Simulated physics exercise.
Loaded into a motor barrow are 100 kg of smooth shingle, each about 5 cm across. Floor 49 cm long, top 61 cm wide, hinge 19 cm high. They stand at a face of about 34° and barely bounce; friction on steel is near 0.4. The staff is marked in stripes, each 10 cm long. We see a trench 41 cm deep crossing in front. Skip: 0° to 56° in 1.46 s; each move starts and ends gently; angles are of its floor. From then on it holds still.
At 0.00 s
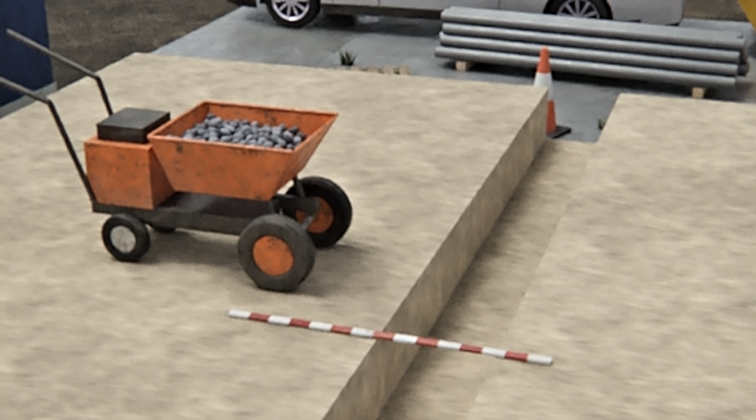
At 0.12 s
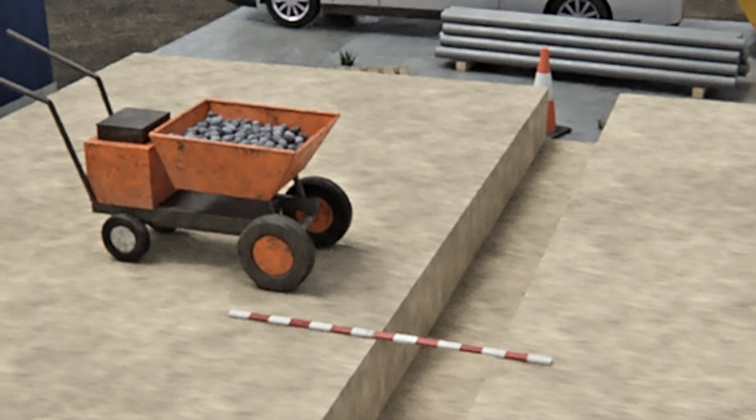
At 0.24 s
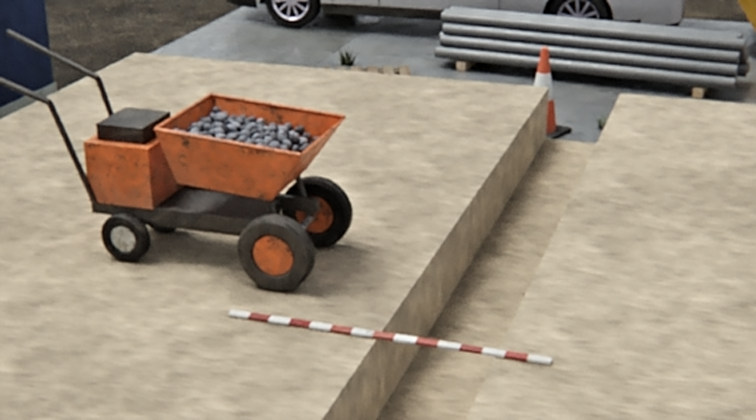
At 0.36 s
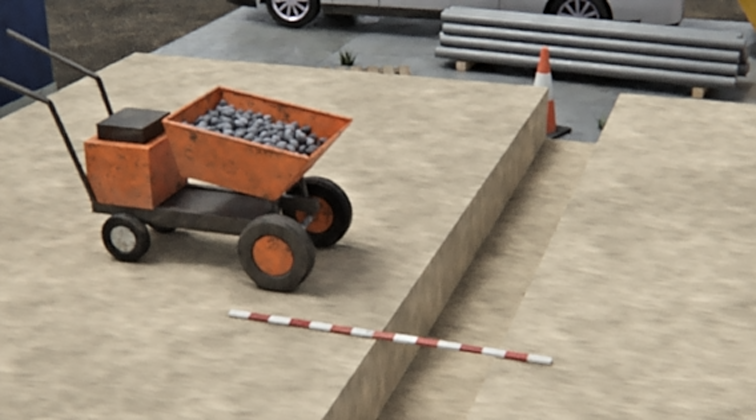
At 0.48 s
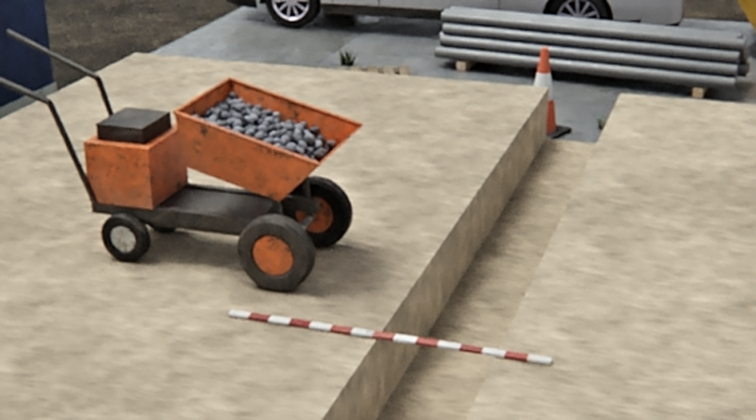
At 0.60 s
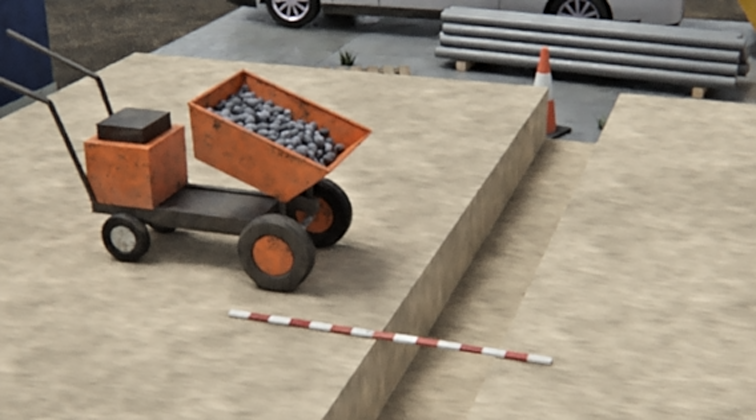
The orange skip of a motor barrow tilts gradually toward the right, carrying smooth grey stones.
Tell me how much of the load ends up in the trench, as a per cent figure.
Some 46 per cent ends up in the trench.
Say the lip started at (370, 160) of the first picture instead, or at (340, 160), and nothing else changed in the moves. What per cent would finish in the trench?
Near 40 and near 50 percent.
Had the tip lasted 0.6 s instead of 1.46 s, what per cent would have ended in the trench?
I'd put it at some 55 in a hundred.
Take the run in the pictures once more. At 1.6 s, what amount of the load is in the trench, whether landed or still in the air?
Around 10 per cent of it, at that instant.
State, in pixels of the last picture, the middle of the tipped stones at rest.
Centre estimate: Around (461, 359).
After 1.1 s the floor is at 47°; 100 % in the skip; the foremost stones are at (365, 191).
After 1.6 s the floor is at 56°; 86 % in the skip, 5 % short of the trench, 8 % in the trench; the foremost stones are at (449, 304).
After 1.9 s the floor is at 56°; 68 % in the skip, 5 % short of the trench, 27 % in the trench; the foremost stones are at (514, 356).
After 3.9 s the floor is at 56°; 49 % in the skip, 5 % short of the trench, 46 % in the trench; the foremost stones are at (515, 365).
